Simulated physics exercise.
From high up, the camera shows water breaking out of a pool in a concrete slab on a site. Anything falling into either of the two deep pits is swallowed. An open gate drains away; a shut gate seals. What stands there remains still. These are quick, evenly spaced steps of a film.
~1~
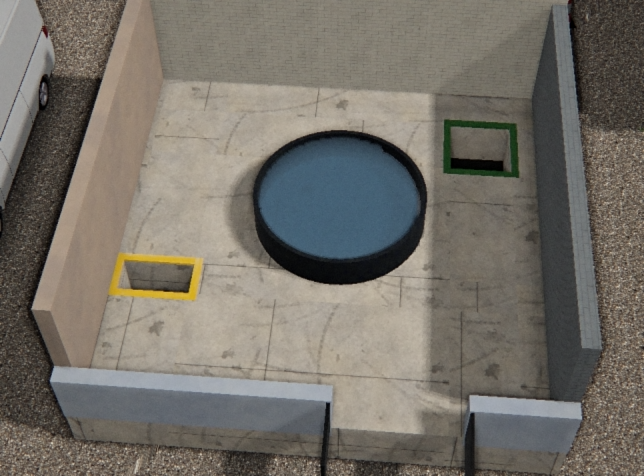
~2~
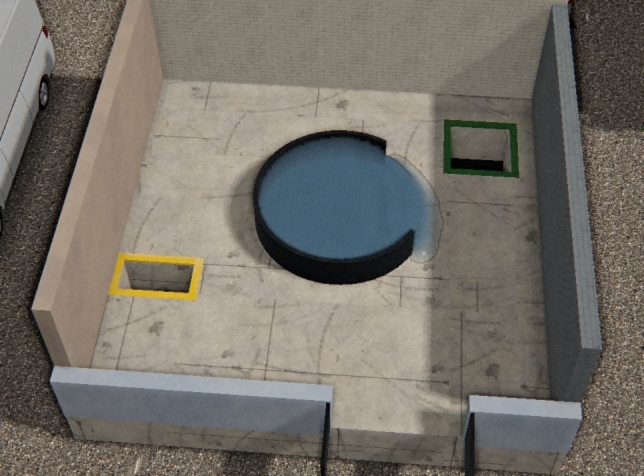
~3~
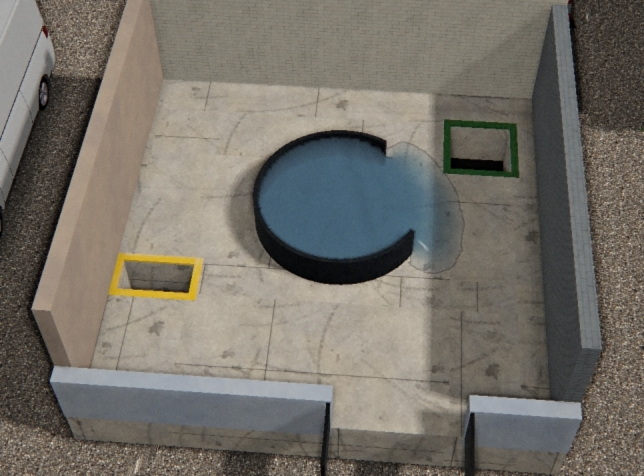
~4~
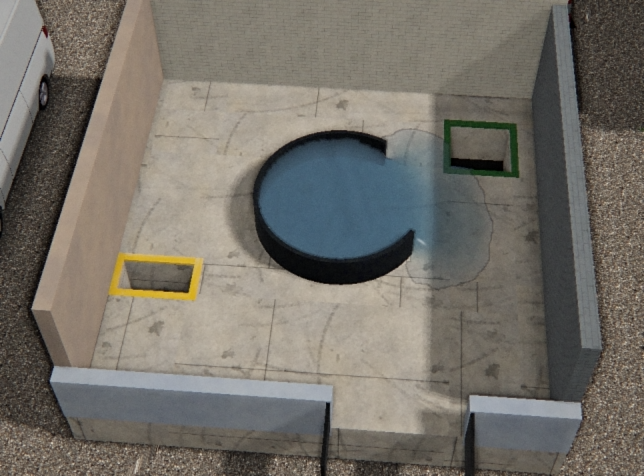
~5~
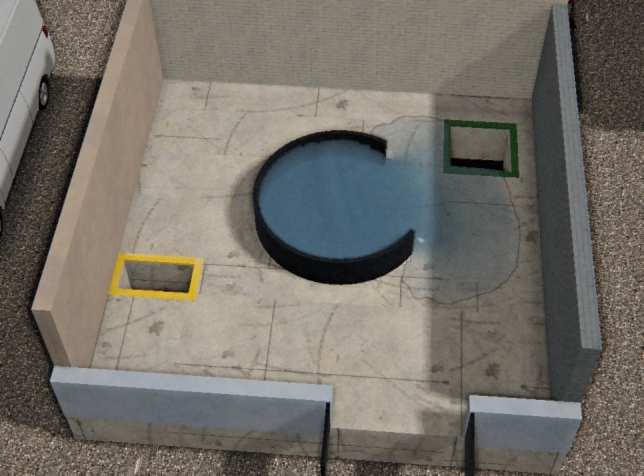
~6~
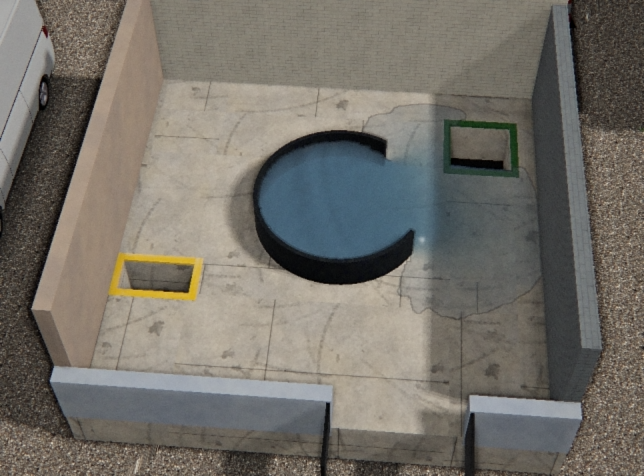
At the start, a round, dark-walled pool of blue water sits whole and still on a walled concrete slab, between a yellow-edged opening and a green-edged one. Then a gap opens in its right side and water pours out, spreading across the slab in a widening, thinning sheet around the green-edged opening.
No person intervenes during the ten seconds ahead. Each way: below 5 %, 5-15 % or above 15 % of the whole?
Gate - 5-15 %, green pit - above 15 %, yellow pit - below 5 %.
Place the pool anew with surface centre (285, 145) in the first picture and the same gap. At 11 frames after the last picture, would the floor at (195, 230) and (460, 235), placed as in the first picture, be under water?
So, first one left untouched, second one soaked.
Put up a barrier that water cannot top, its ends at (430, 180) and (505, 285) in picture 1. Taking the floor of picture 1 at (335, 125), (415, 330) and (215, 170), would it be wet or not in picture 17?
Taking the three spots in the order asked, they are bone-dry, waterlogged and bone-dry.
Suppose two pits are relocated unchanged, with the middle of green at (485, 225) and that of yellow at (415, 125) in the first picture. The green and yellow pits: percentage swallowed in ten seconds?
The green pit ends up with 50 per cent, the yellow pit with 15 per cent.
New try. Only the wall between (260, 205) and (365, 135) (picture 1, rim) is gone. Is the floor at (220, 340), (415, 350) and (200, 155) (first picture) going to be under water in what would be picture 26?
Taking them in order, I'd say not reached, not reached and swamped.
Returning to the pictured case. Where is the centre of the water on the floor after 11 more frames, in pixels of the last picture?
It's close to (408, 215).
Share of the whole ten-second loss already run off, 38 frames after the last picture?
Some 75 per cent.
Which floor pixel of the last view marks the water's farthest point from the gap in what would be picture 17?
I'd put it around (552, 427).
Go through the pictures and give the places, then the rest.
The pool at (340, 196) is whole and still, in the first picture.
The front is at a hidden place, out from the gap at (419, 199), in the second picture.
The front is at (401, 148), out from the gap at (418, 200), in the third picture.
The front is at (413, 133), out from the gap at (418, 201), in the fourth picture.
Water pours out at (418, 201) and has run to (424, 121), in the fifth picture.
Water pours out at (418, 201) and has run to (523, 286), in the sixth picture.
A moment on, water covers 20 % of the floor; the gate 0 %, the green pit 6 %, the yellow pit 0 %.
Next, water covers 25 % of the floor; the gate 0 %, the green pit 13 %, the yellow pit 0 %.
Then, water covers 35 % of the floor; the gate 0 %, the green pit 26 %, the yellow pit 0 %.
Later, water covers 60 % of the floor; the gate 4 %, the green pit 39 %, the yellow pit 0 %.
In the end, water covers 85 % of the floor; the gate 8 %, the green pit 48 %, the yellow pit 1 %.
